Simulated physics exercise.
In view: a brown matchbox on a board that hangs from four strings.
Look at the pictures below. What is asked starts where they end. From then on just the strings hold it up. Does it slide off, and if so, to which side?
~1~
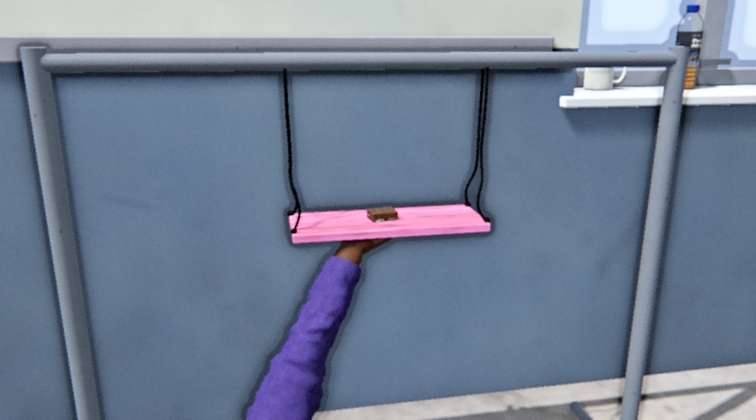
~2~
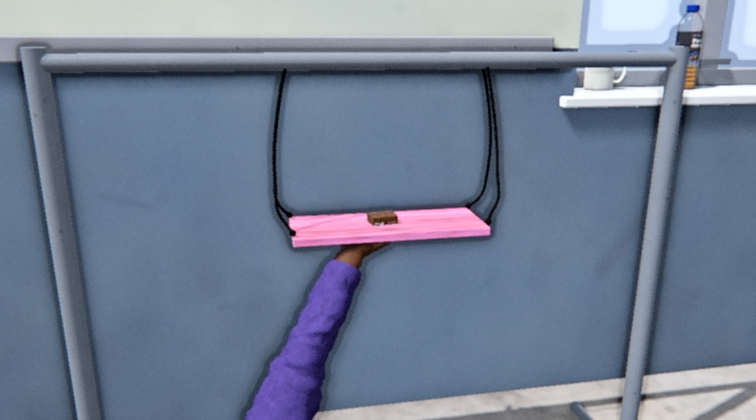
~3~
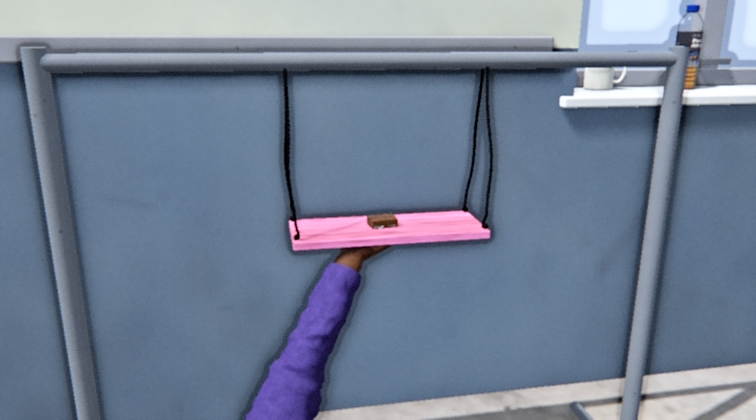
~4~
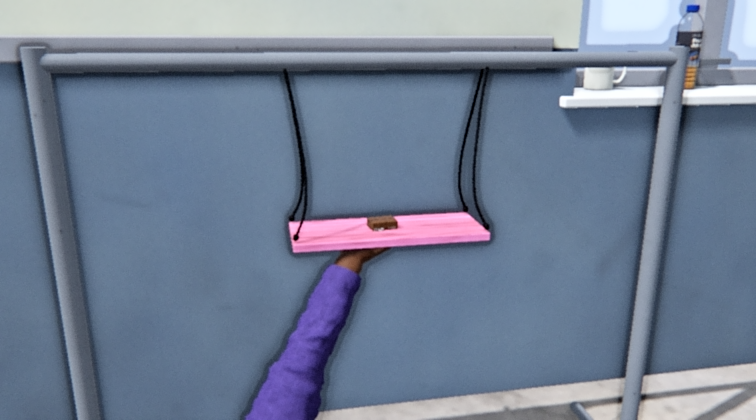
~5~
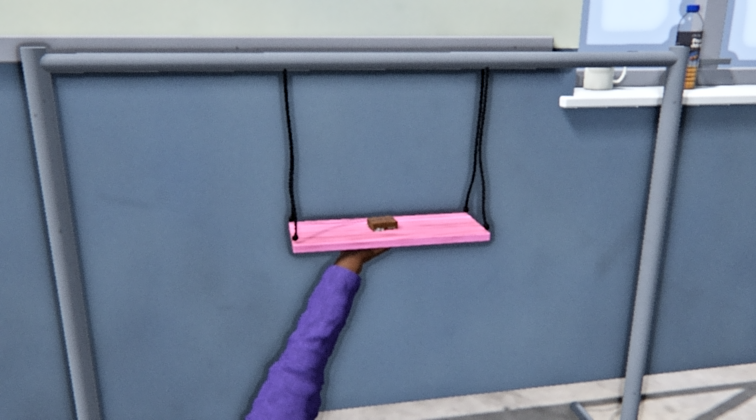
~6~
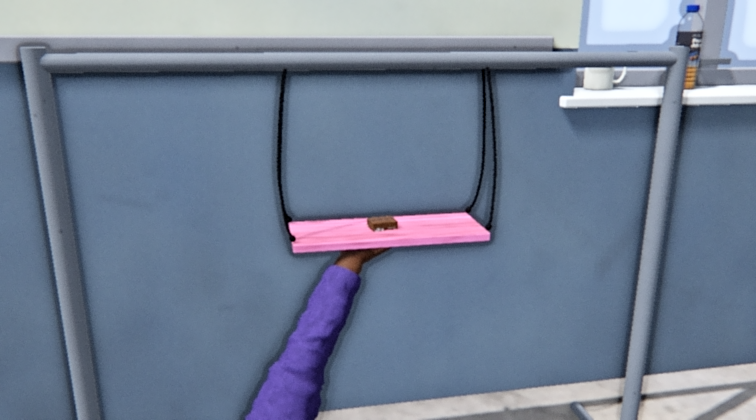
No.
Then, 0.42 s later than the last view, board level; matchbox on the board near (382, 226).
Finally, board level; matchbox on the board near (382, 227). The brown matchbox stays on the board.
